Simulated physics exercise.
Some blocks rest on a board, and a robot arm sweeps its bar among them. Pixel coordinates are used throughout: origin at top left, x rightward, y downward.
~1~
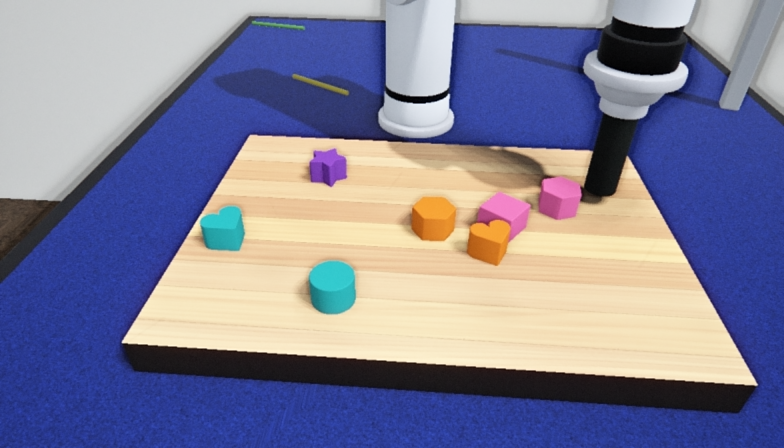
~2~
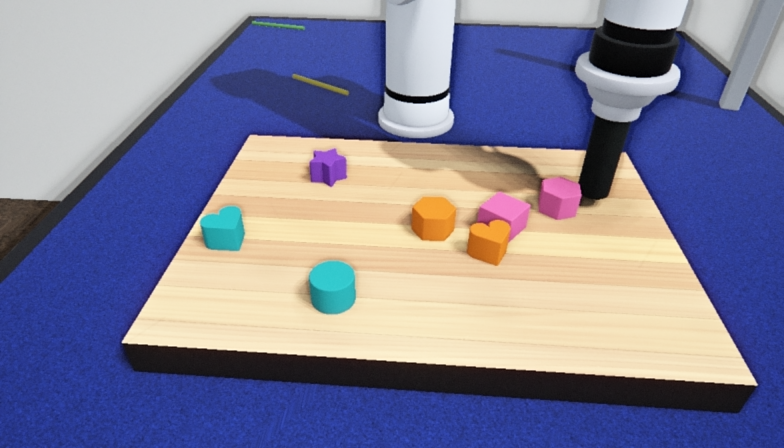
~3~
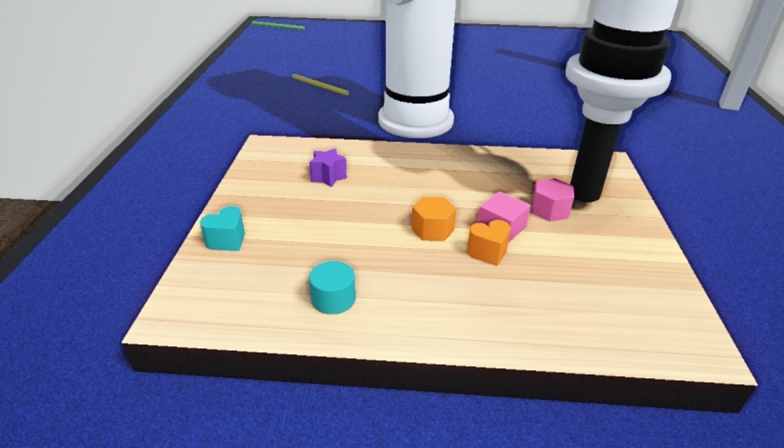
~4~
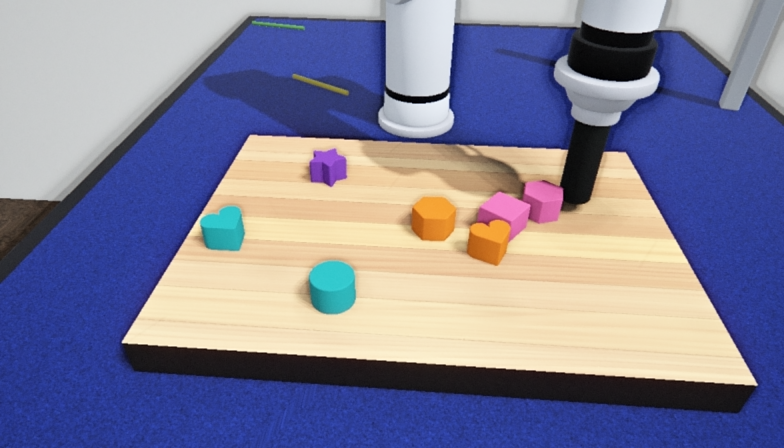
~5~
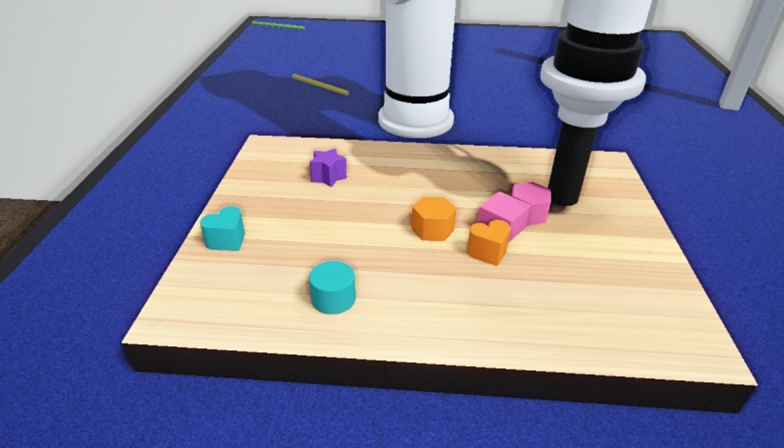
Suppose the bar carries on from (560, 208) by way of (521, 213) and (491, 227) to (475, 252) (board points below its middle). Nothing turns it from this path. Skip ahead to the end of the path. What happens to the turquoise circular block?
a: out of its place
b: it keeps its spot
b (it keeps its spot)
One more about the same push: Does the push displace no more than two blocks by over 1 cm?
No, that is not how it ends up.
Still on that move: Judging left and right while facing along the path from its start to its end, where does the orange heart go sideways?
Slides left.
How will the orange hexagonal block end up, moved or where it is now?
It gets displaced.
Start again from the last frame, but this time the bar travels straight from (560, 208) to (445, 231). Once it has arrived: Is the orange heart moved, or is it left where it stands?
At the end of the path, the orange heart has moved off its old spot.
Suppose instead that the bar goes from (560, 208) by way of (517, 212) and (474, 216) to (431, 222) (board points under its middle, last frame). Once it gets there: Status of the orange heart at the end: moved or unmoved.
It gets moved.
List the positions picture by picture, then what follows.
Bar's lower end (600, 189); turquoise circular block (332, 274); orange hexagonal block (434, 207); orange heart (492, 230); pink square (505, 205); pink hexagonal block (562, 187), in the first picture.
Bar (593, 192); blocks still, in the second picture.
Bar (584, 194); pink hexagonal block (555, 188), in the third picture.
Bar (574, 196); pink hexagonal block (544, 190), in the fourth picture.
Bar (562, 198); turquoise circular block (332, 274); orange hexagonal block (434, 207); orange heart (492, 230); pink square (505, 205); pink hexagonal block (532, 192), in the fifth picture.
The first path, step by step. One third of the way, bar (523, 202); orange heart (475, 243); pink square (479, 218), turned 20° anticlockwise; pink hexagonal block (494, 199), turned 20° anticlockwise.
Two thirds of the way, bar (493, 217); orange hexagonal block (418, 207); orange heart (473, 254); pink square (464, 232), turned 55° anticlockwise; pink hexagonal block (458, 206), turned 25° anticlockwise.
At the end, bar (477, 241); turquoise circular block still; orange hexagonal block (405, 205); orange heart (473, 259), turned 15° anticlockwise; pink square (447, 240), turned 70° anticlockwise; pink hexagonal block (447, 210).
